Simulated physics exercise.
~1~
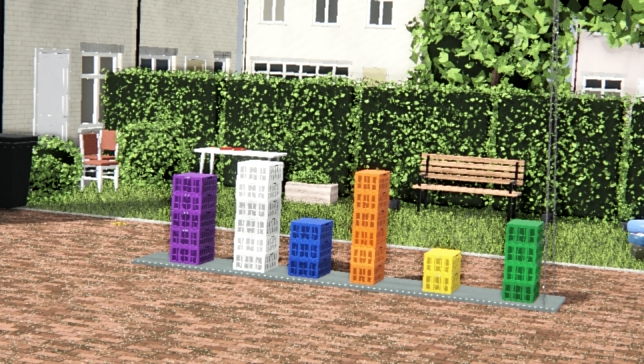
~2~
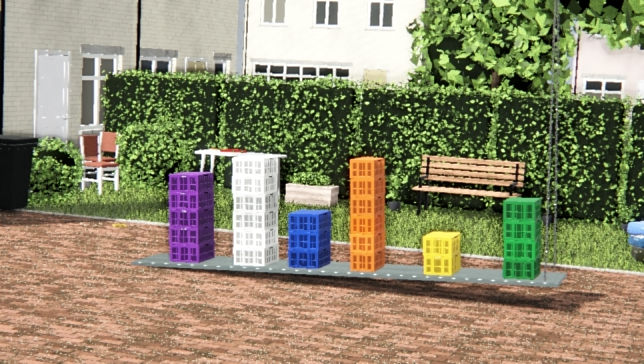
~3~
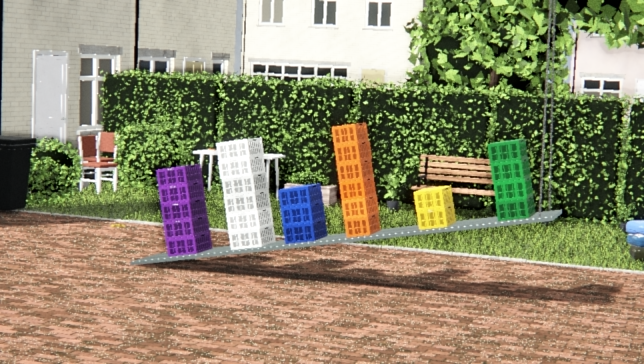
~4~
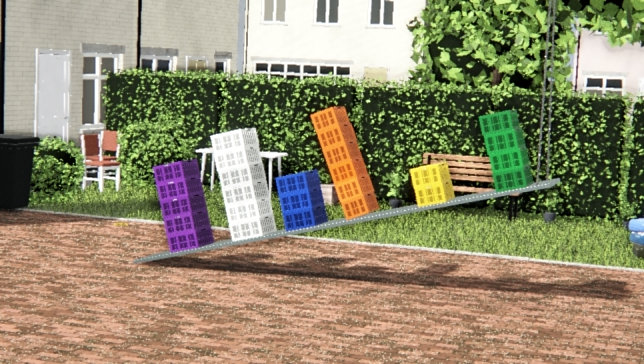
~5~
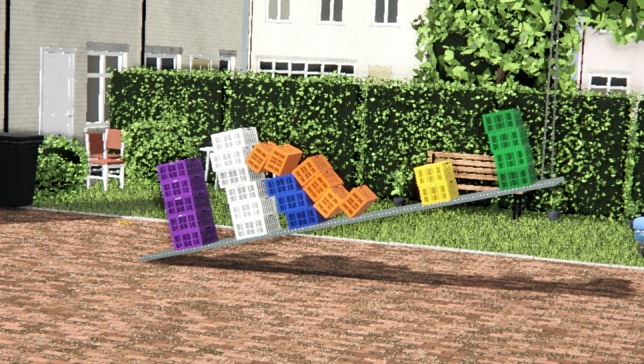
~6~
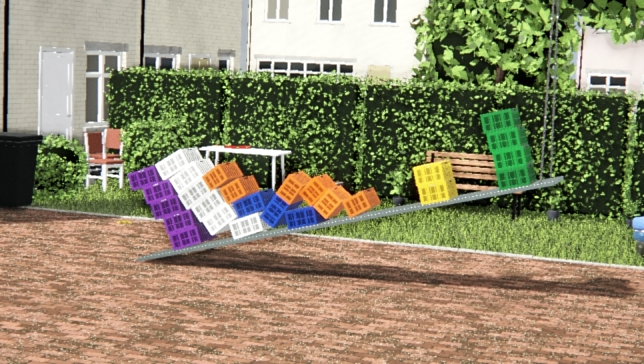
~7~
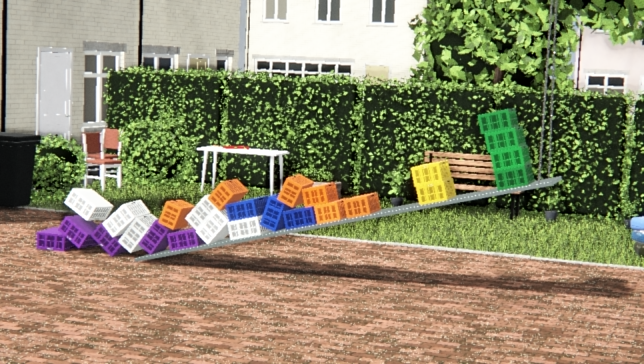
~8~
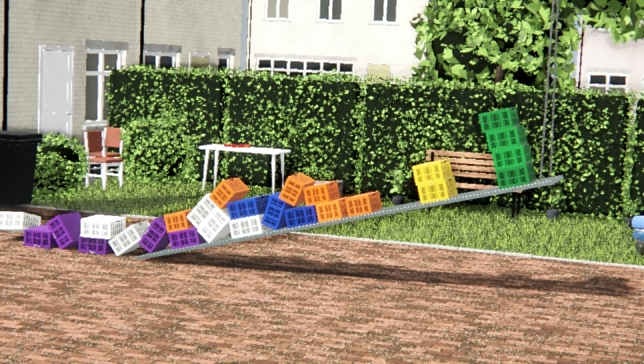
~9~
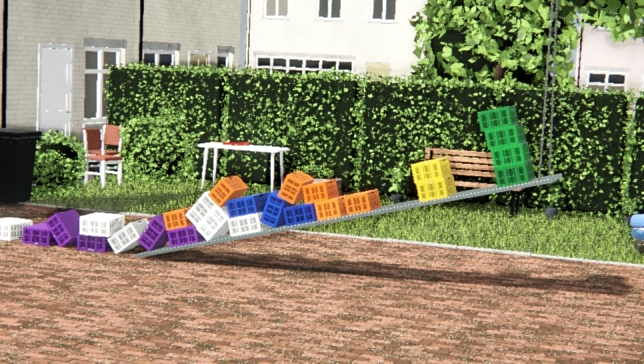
In a brick-paved yard before a hedge and houses, a slightly swaying camera faces a flat grey deck carrying six upright stacks of crates. From left to right they are purple, white, blue, orange, yellow and green. The deck's right end rises until it slopes down to the left. The tall orange stack tips left and breaks over the blue one into the white. White and purple then topple, spilling crates off the low end onto the bricks. The deck stays tilted, with green and yellow standing and the rest heaped below them.
